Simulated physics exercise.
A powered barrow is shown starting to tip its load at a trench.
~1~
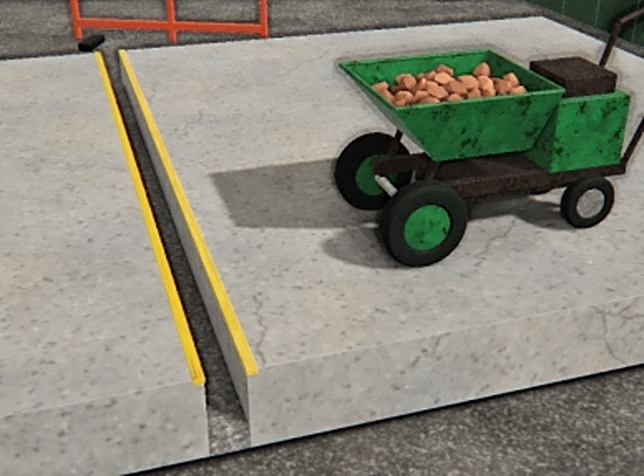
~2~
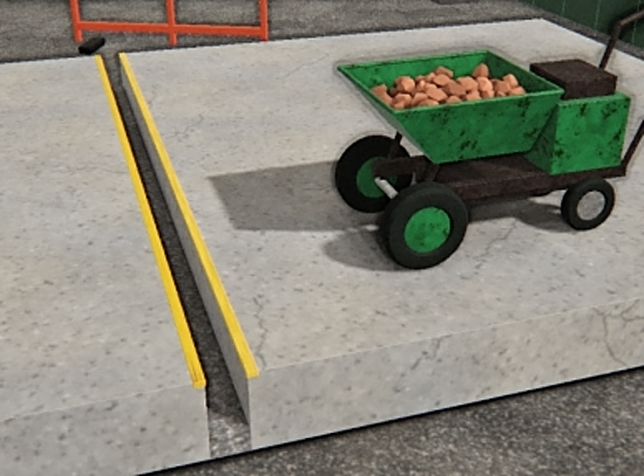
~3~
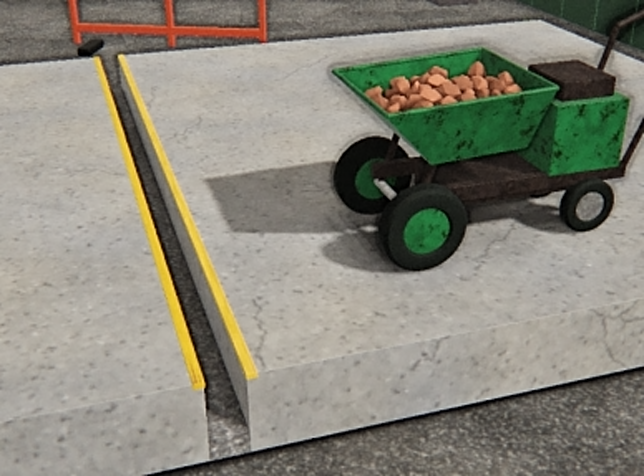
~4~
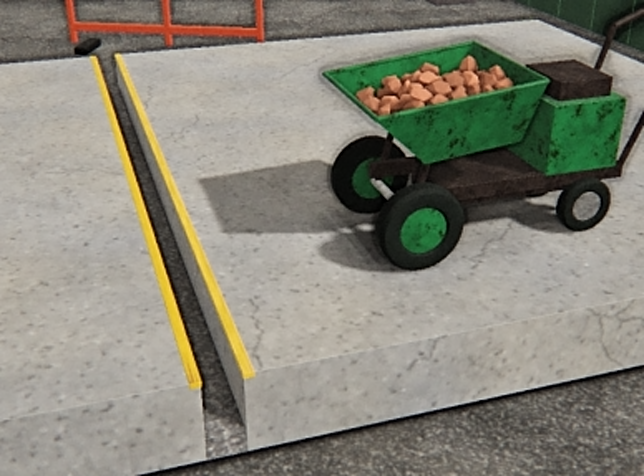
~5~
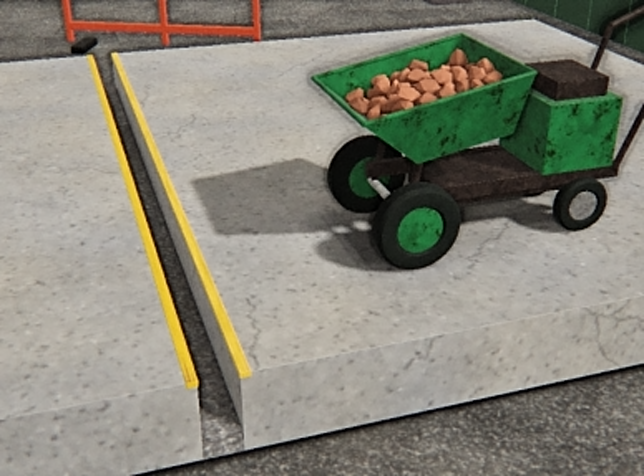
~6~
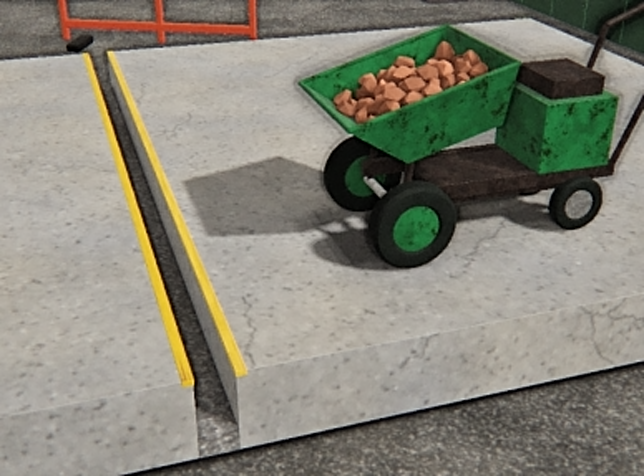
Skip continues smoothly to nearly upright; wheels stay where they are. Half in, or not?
The trench takes in the minor portion of the load.
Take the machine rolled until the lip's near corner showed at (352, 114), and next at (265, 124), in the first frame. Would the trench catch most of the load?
To start, the greater share; after that, the lesser share.
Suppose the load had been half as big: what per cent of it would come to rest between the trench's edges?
Near 20 per cent, give or take.
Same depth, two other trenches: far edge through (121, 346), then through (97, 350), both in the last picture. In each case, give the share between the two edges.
30 % then 30 %, roughly.
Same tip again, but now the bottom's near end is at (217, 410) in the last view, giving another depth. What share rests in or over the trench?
About 30 per cent.
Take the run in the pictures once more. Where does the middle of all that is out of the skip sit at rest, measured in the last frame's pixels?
Somewhere around (222, 252) in the final view.
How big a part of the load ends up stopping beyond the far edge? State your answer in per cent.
0 %.
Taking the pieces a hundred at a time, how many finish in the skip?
Around 10 in a hundred.
Soon after the last picture, skip tipped steeply; all in the skip.
A little later, skip tipped steeply; most in the skip; a small part short of the trench; a stray few in or heaped over the trench; a stray few falling.
Later still, skip tipped right over; a small part in the skip; about two thirds short of the trench; about a quarter in or heaped over the trench; a stray few beyond it.
By the end, skip tipped right over; a small part in the skip; about two thirds short of the trench; about a third in or heaped over the trench; a stray few beyond it.
